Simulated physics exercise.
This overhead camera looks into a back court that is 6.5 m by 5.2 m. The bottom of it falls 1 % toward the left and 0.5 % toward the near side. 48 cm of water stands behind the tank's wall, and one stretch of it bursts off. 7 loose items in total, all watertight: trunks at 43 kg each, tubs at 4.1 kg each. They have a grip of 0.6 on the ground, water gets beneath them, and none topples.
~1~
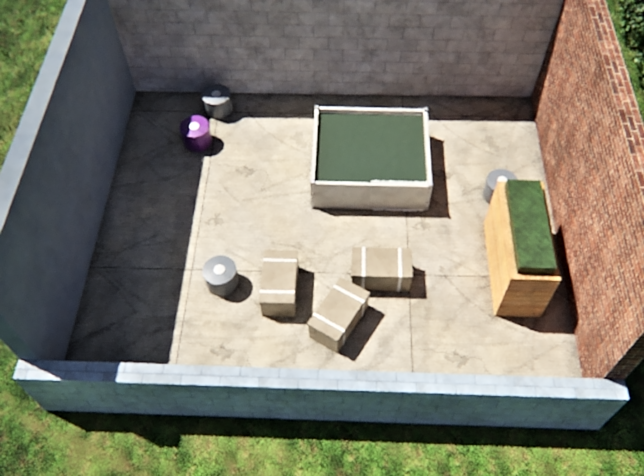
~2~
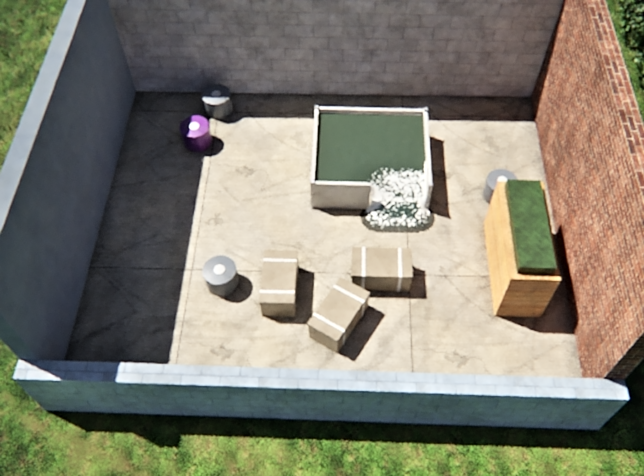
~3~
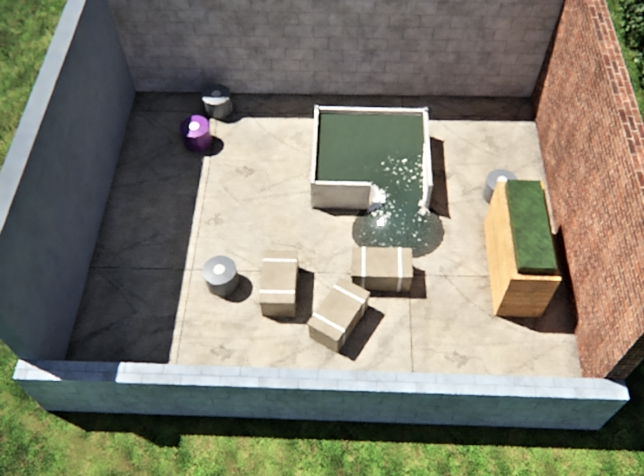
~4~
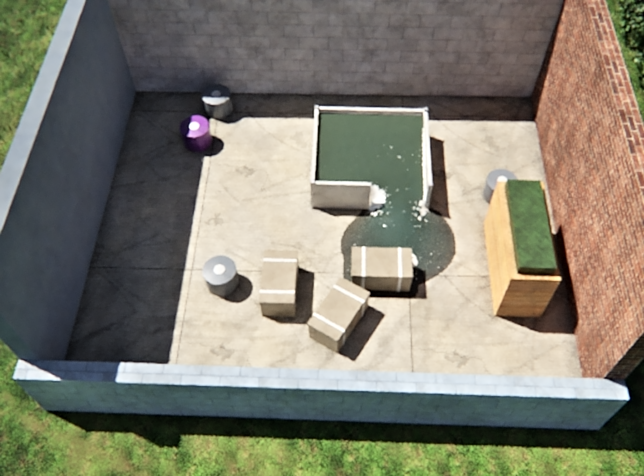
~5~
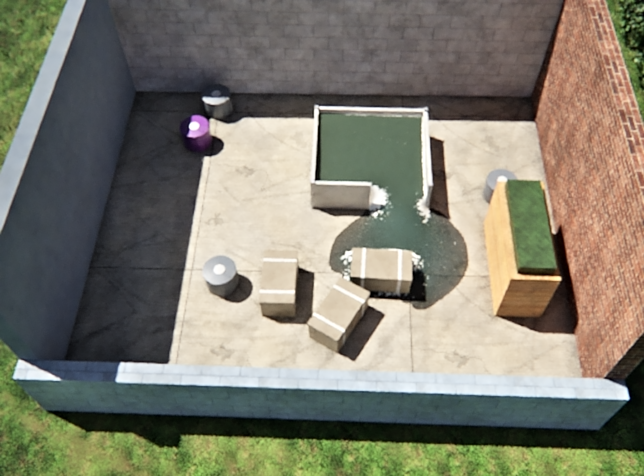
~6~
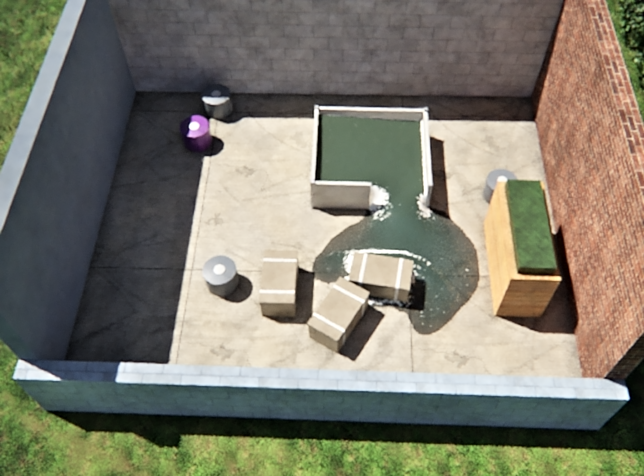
Water bursting through the near side of a raised tank in a walled yard, spreading around a box and nudging it.
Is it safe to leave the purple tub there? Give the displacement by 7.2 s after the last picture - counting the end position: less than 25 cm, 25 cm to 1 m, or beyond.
Well, as for the purple tub, it keeps to its starting spot.
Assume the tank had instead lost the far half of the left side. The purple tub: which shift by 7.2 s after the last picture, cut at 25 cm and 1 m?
Result: Purple tub displaced far.
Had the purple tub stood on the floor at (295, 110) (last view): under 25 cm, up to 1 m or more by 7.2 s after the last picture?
As it turns out, it barely budges.
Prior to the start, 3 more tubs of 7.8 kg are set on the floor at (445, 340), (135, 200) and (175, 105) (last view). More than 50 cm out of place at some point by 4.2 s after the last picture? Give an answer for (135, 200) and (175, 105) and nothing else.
One by one: Within it, then within it.
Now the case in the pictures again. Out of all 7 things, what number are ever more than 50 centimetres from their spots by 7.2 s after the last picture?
By my count, 0.
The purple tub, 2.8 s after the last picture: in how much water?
Around 0 cm.
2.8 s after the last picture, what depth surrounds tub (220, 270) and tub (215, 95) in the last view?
Close to 0 and 0 centimetres.
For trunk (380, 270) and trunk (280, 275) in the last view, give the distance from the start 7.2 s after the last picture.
In that order: 40 cm, 0 cm.
Then, 0.9 s after the last picture the purple tub is near (195, 126), 0.0 m from its start, aground; 0 afloat.
Then, 2.8 s after the last picture the purple tub is near (195, 126), 0.0 m from its start, aground; 0 afloat.
Then, 4.8 s after the last picture the purple tub is near (195, 126), 0.0 m from its start, aground; 0 afloat.
Then, 7.2 s after the last picture the purple tub is near (195, 126), 0.0 m from its start, aground; 0 afloat.
